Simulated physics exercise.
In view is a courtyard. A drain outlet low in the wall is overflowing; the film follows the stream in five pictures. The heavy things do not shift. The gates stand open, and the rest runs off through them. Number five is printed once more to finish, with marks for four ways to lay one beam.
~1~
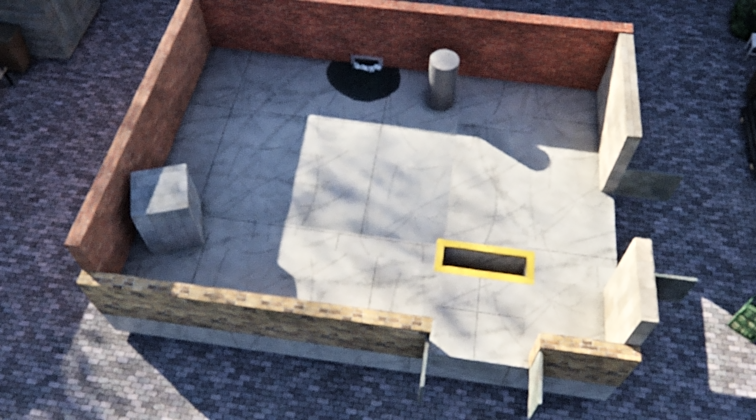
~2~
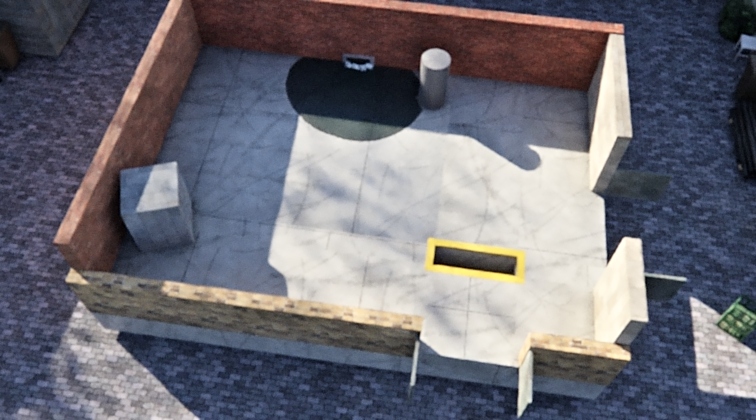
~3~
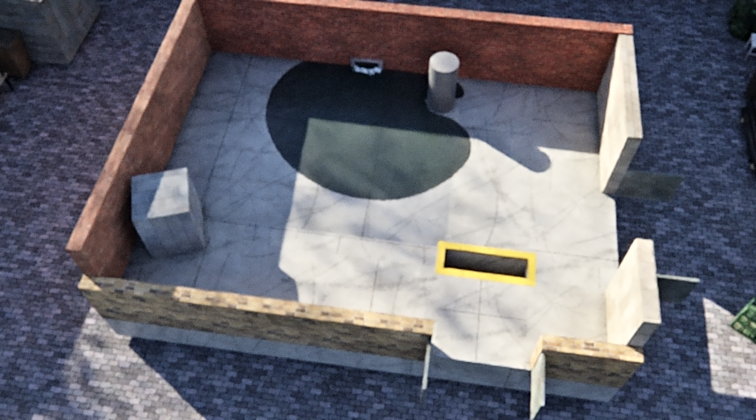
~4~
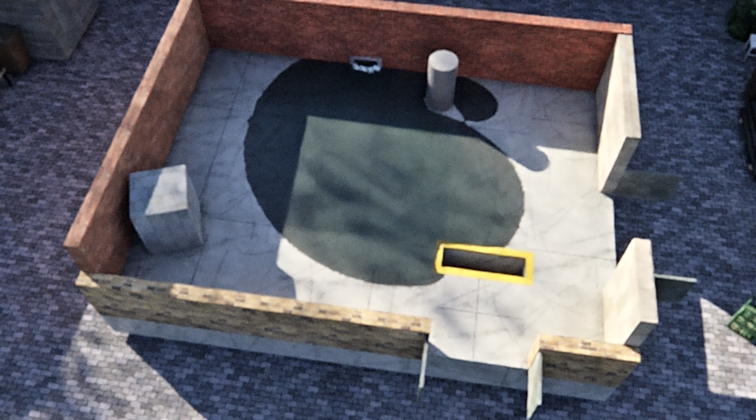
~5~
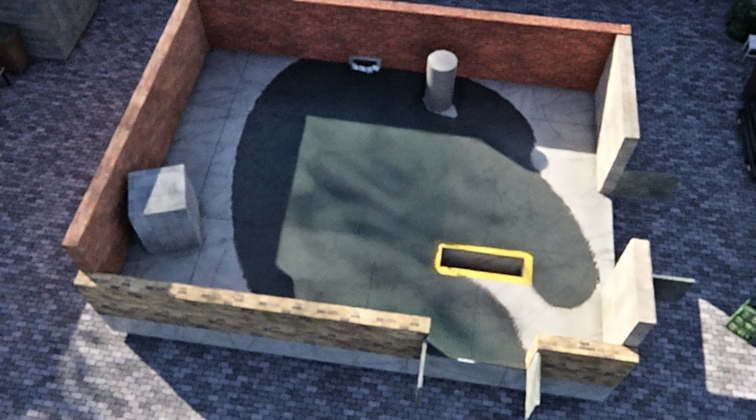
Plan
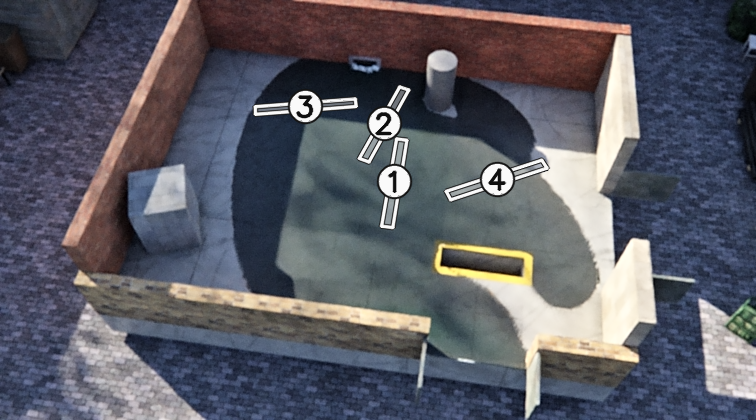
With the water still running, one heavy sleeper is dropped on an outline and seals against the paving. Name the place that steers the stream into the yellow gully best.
Take 3.
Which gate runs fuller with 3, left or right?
The left one.
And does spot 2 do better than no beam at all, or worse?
Worse.
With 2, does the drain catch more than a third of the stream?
No.
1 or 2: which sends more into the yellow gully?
1.
On the marked copy, 1 from (387, 226) to (401, 139); 2 from (364, 160) to (404, 88); 3 from (255, 110) to (355, 102); 4 from (448, 195) to (544, 164).
With 1, about 26 % of the stream goes into the yellow gully, about 74 % out by the gates.
With 2, about 19 % of the stream goes into the yellow gully, about 81 % out by the gates.
With 3, about 36 % of the stream goes into the yellow gully, about 63 % out by the gates.
With 4, about 27 % of the stream goes into the yellow gully, about 73 % out by the gates.
